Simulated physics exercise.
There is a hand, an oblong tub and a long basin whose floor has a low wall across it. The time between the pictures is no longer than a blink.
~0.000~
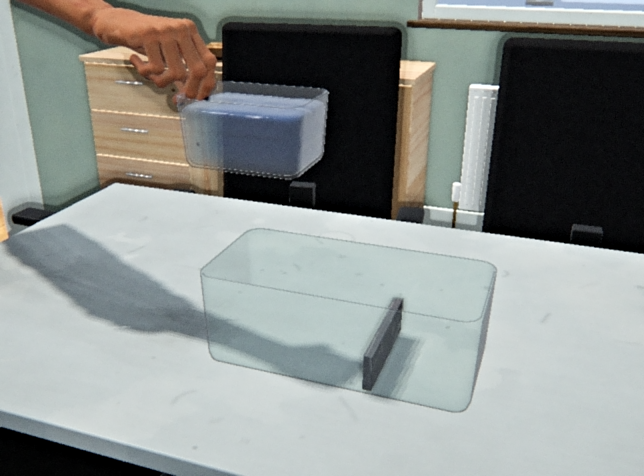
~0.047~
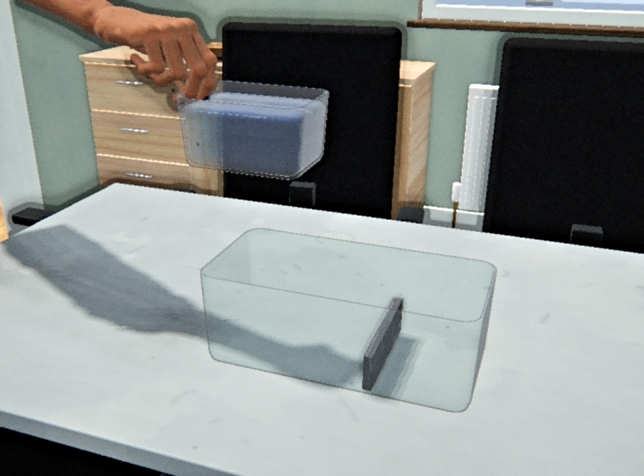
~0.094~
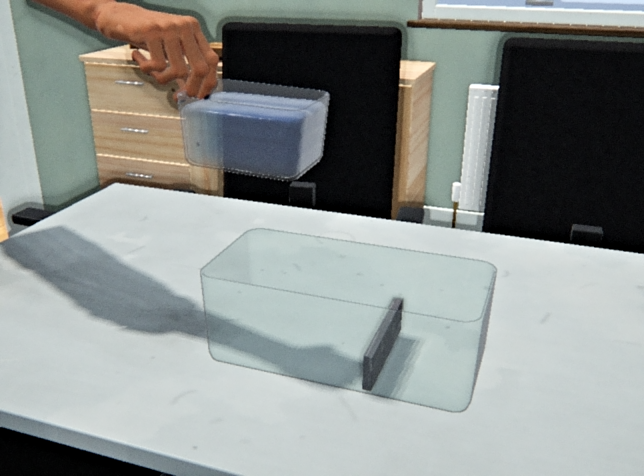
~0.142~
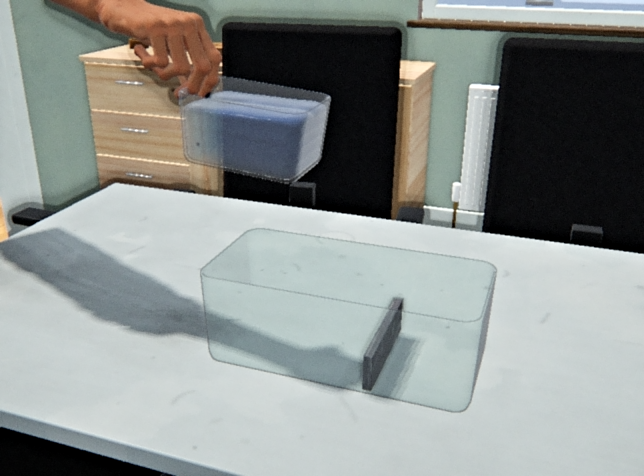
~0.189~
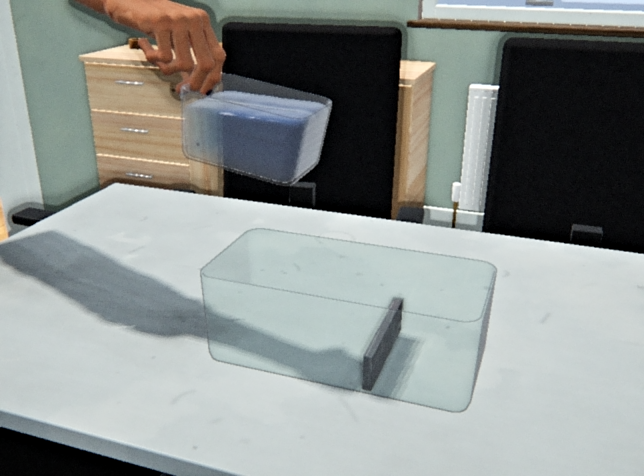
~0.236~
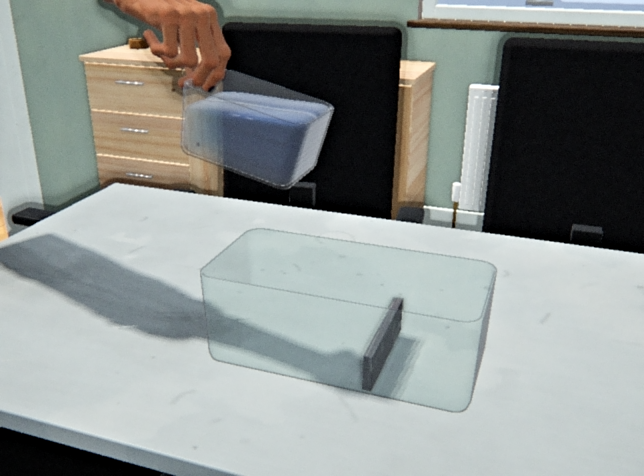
A hand at the upper left holds a clear oblong tub of blue liquid and gradually tilts it, its right end dipping lower while the camera stays still. Below, a long clear basin with a low dark wall across its floor sits on a pale table, crossed by the arm's shadow. The room is seen from slightly above, with wooden drawers, black chairs and a white radiator behind.
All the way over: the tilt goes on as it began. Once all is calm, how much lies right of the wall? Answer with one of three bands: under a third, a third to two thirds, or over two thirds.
A third to two thirds.
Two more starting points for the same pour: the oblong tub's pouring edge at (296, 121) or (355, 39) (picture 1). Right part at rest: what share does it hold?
The first start gives some 5 %, the second some 65 %.
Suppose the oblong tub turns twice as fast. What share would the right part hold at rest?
Roughly 20 in a hundred.
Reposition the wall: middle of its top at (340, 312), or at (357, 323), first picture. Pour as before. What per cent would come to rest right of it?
Note - case one near 75 %, case two near 65 %.
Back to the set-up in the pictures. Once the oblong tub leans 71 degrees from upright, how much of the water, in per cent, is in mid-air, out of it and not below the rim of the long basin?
Somewhere around 40 per cent of it.
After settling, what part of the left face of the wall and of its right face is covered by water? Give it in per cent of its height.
About 30 per cent on the left and 50 per cent on the right.
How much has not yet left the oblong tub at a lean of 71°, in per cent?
Some 45 per cent.
A moment on, the oblong tub is tipped part way and 46 per cent is still to pour, 5 is left of the wall and 9 right of it.
Next, the oblong tub is tipped right over and 7 per cent is still to pour, 41 is left of the wall and 42 right of it.
Then the oblong tub is tipped right over and 0 per cent is still to pour, 53 is left of the wall and 42 right of it.
Later the oblong tub is tipped right over and 0 per cent is still to pour, 54 is left of the wall and 42 right of it.
At rest 54 per cent lies left of the wall, 42 right of it and 4 outside.
